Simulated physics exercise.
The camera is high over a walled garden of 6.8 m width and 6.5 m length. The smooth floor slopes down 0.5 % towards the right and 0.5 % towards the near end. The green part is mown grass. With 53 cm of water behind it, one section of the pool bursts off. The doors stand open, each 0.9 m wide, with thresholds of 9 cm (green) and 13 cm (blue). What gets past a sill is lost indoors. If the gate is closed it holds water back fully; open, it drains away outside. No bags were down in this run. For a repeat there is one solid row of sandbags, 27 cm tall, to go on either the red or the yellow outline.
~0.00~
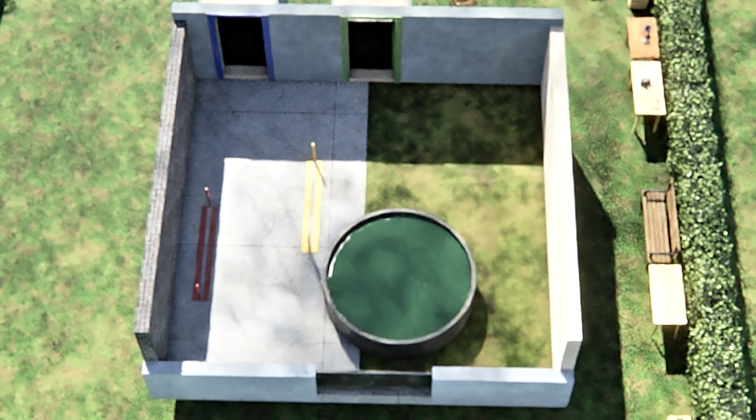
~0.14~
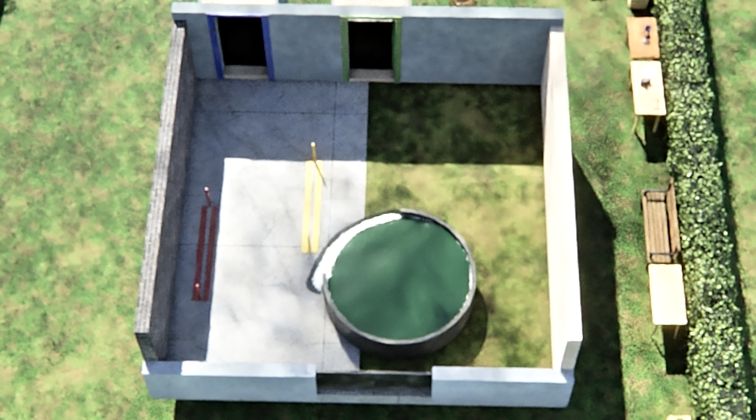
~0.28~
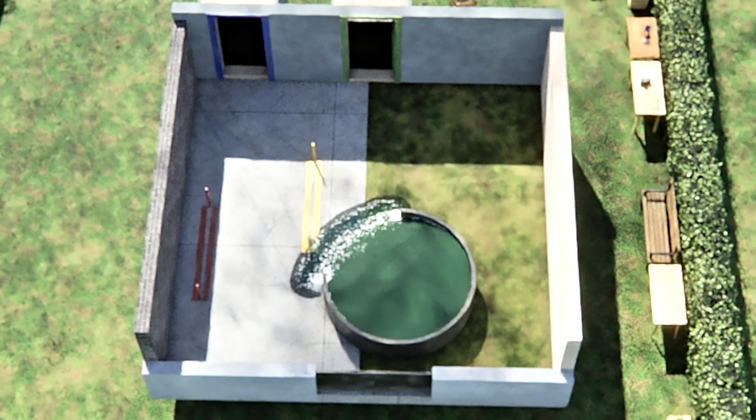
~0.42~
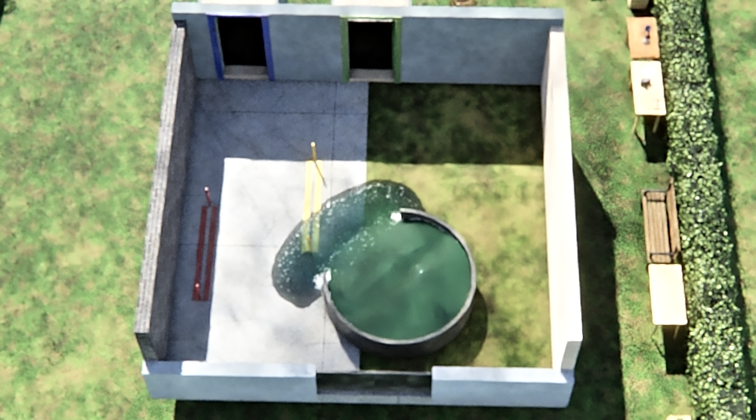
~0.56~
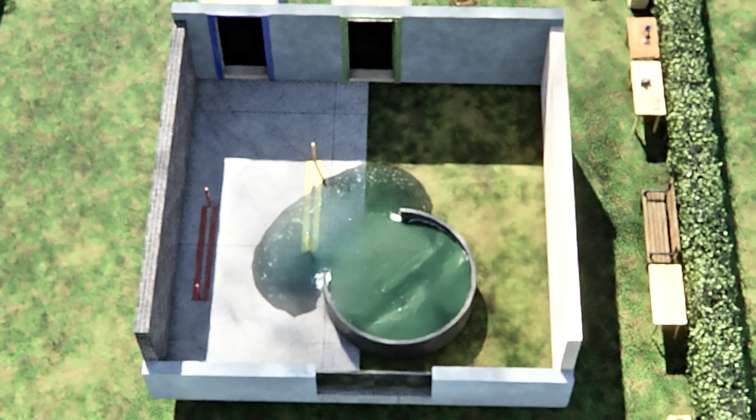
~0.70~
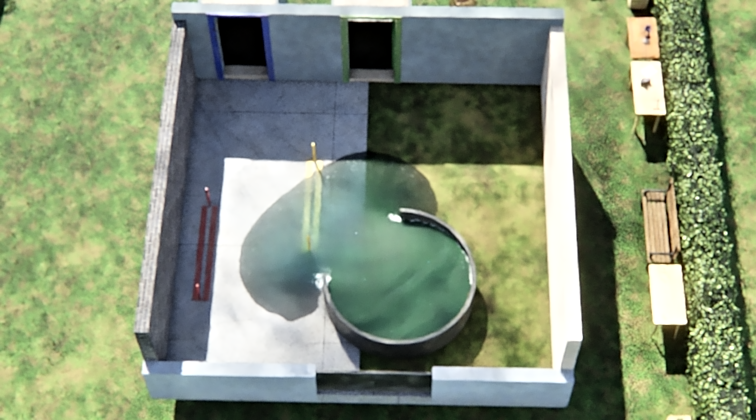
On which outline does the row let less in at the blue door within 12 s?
Choose yellow.
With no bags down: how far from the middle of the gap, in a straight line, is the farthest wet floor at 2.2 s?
Roughly 4.4 m.
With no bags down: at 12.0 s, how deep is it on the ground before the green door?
Roughly 4.5 cm deep.
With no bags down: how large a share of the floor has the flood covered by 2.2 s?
Some 50 per cent of it.
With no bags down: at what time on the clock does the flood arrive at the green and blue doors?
Arrival: Green 2.2 s, blue 2.0 s.
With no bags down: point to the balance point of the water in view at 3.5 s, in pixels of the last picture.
Near (310, 203).
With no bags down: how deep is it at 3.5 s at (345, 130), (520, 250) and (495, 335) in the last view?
About 4, 0 and 0 cm.
After 1.4 s water covers 35 % of the floor and is deepest (23 cm) near (345, 239) in the run without bags; in at the blue door, 0 L with no bags, 0 L with the row on red, 0 L on yellow.
After 2.2 s water covers 50 % of the floor and is deepest (22 cm) near (193, 211) in the run without bags; in at the blue door, 0 L with no bags, 0 L with the row on red, 0 L on yellow.
After 3.5 s water covers 60 % of the floor and is deepest (30 cm) near (212, 116) in the run without bags; in at the blue door, 29 L with no bags, 44 L with the row on red, 0 L on yellow.
After 7.0 s water covers 85 % of the floor and is deepest (12 cm) near (326, 222) in the run without bags; in at the blue door, 92 L with no bags, 114 L with the row on red, 0 L on yellow.
After 12.0 s water covers 100 % of the floor and is deepest (13 cm) near (534, 386) in the run without bags; in at the blue door, 92 L with no bags, 114 L with the row on red, 0 L on yellow.
